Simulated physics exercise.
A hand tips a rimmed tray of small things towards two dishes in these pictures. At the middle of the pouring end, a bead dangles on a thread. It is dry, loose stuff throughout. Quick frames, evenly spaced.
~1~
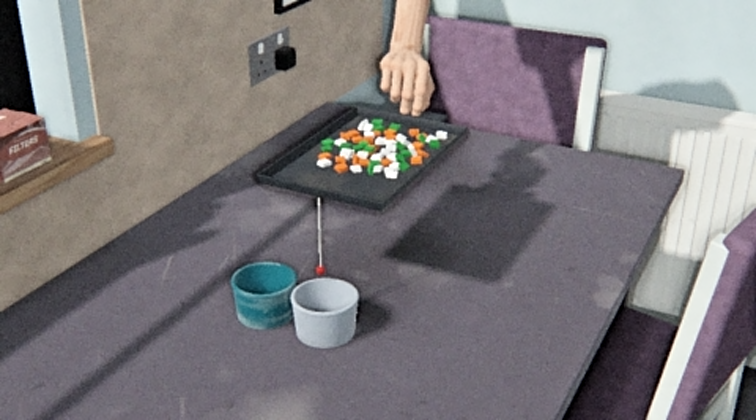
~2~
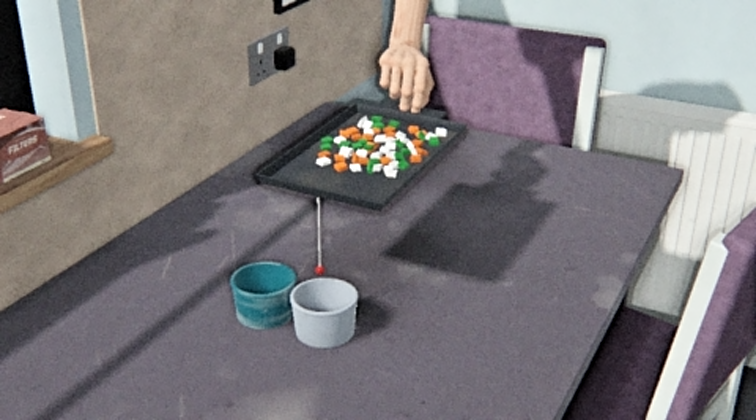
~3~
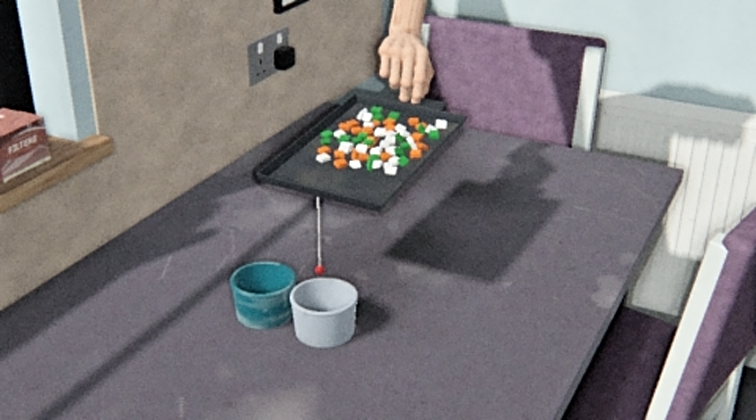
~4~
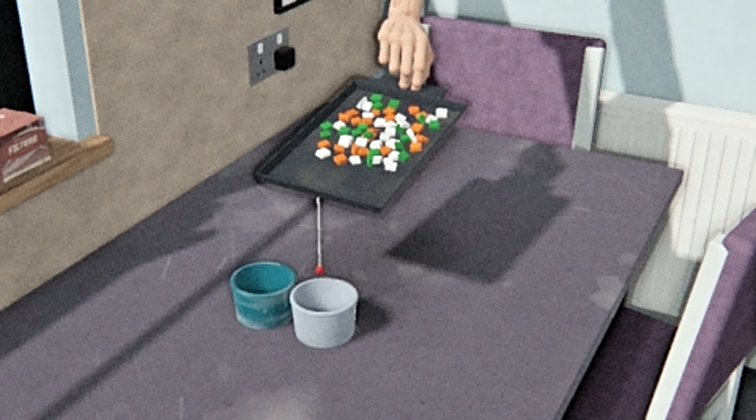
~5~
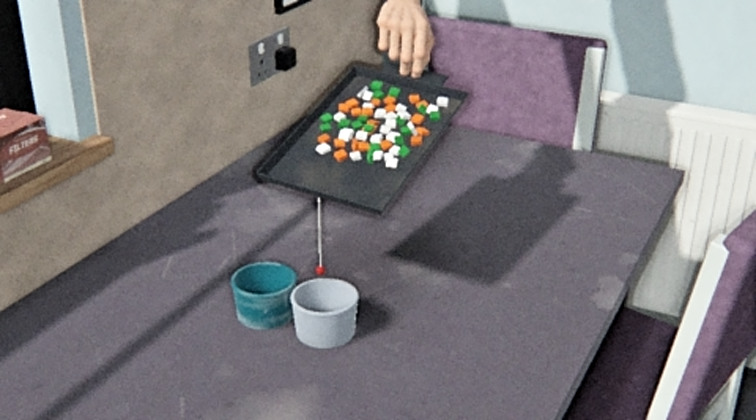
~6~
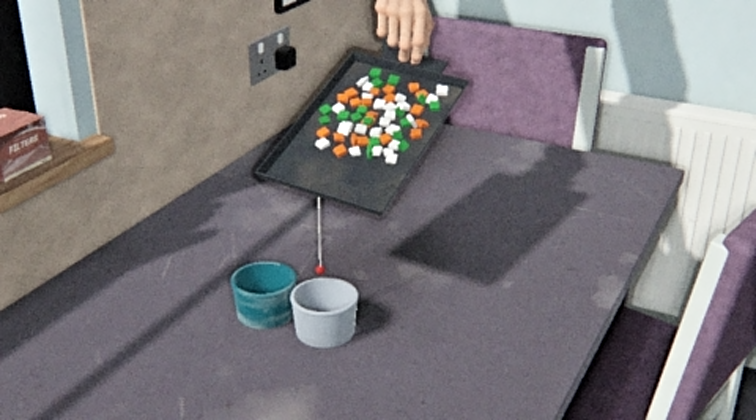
Hand gradually raising the far end of a dark tray of orange, white and green cubes above a table with two small dishes.
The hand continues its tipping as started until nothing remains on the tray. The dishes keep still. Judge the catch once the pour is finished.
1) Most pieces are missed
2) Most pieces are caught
(1) Most pieces are missed.
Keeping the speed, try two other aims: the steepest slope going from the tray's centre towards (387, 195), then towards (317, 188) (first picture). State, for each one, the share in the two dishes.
About 0 and 70 percent.
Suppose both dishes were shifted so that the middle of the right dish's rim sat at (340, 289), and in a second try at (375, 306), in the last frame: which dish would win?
It comes out as the one to the right in the first try and the one to the right in the second.
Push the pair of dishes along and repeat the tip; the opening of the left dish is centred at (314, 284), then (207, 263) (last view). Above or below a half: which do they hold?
Past half, then shy of half.
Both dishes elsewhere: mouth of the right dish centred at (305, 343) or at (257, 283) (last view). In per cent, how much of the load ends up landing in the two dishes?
First 0 per cent, second 0 per cent.
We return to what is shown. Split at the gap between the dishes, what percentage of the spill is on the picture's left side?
Estimate: Roughly 10 %.
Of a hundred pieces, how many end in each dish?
Left dish: 0 per cent; right dish: 30 per cent.
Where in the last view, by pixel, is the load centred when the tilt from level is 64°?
I'd mark it close to (356, 195).
Shortly afterwards, tray tipped steeply; the bulk on the tray; a little in the air.
Next, tray tipped past a quarter turn; only a few on the tray; near a quarter in the right dish; near two thirds outside both; near a quarter in the air.
Some moments later, tray tipped past a quarter turn; near a quarter in the right dish; only a few in the left dish; near two thirds outside both.
In the end, tray tipped past a quarter turn; near a quarter in the right dish; only a few in the left dish; near two thirds outside both.
